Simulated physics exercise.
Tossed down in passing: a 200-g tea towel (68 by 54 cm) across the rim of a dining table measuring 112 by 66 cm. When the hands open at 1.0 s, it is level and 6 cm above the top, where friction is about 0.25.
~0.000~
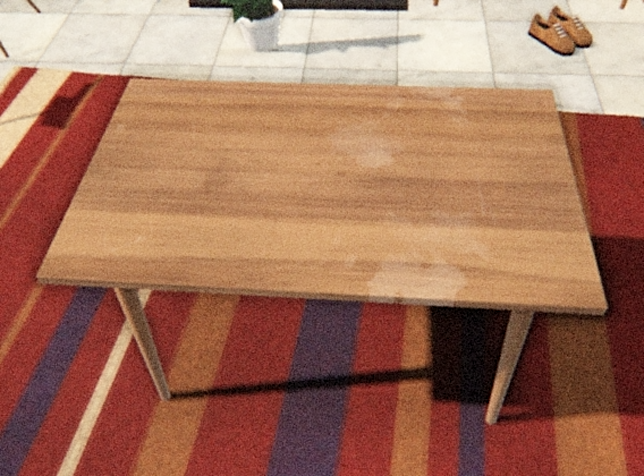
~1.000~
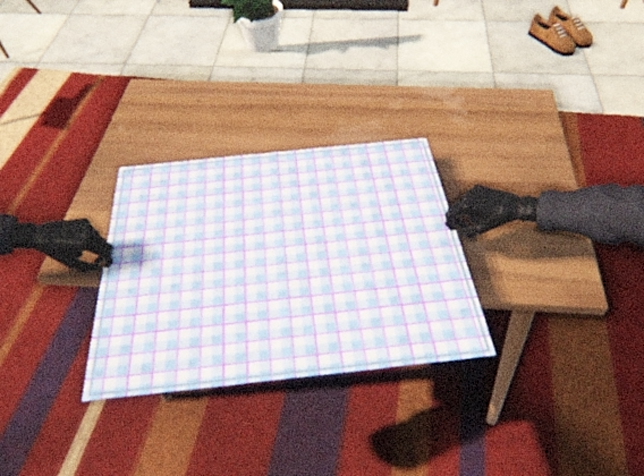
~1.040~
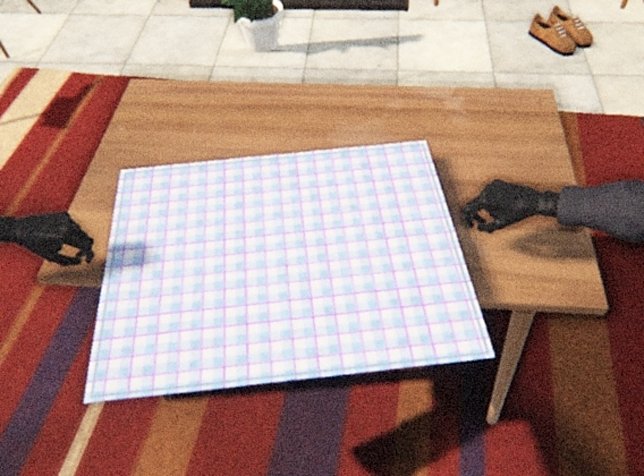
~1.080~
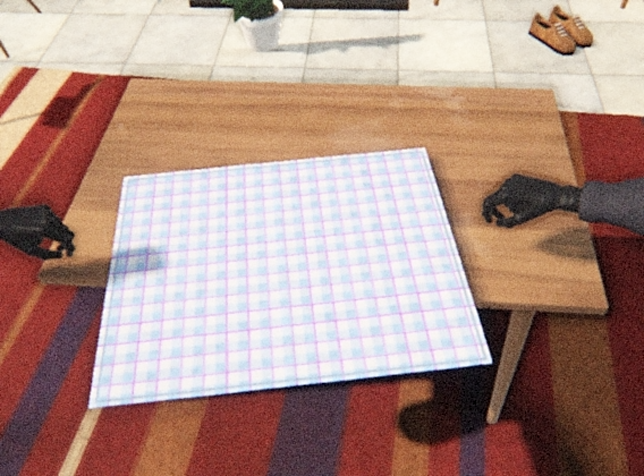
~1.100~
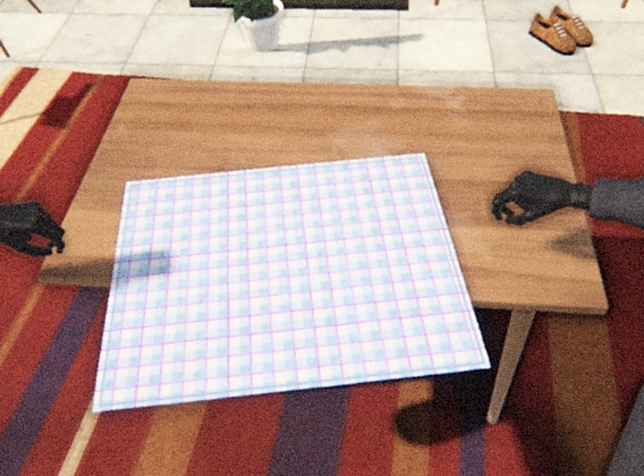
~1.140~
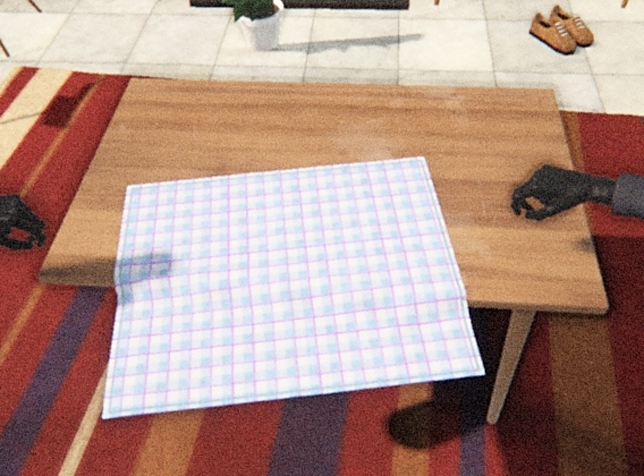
Checked tea towel held above a wooden table by two black-gloved hands, then released, settling over the near edge as hands withdraw.
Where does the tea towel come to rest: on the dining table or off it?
Off the dining table.
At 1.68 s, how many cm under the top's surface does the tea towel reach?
68 cm, approximately.
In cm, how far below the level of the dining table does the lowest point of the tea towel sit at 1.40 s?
About 36 cm.
At 1.4 s, 40 % of the tea towel is still over the top.
At 1.7 s, 0 % of the tea towel is still over the top.
At 1.9 s, 0 % of the tea towel is still over the top.
At 2.2 s, 0 % of the tea towel is still over the top.
At 4.4 s, 0 % of the tea towel is still over the top.
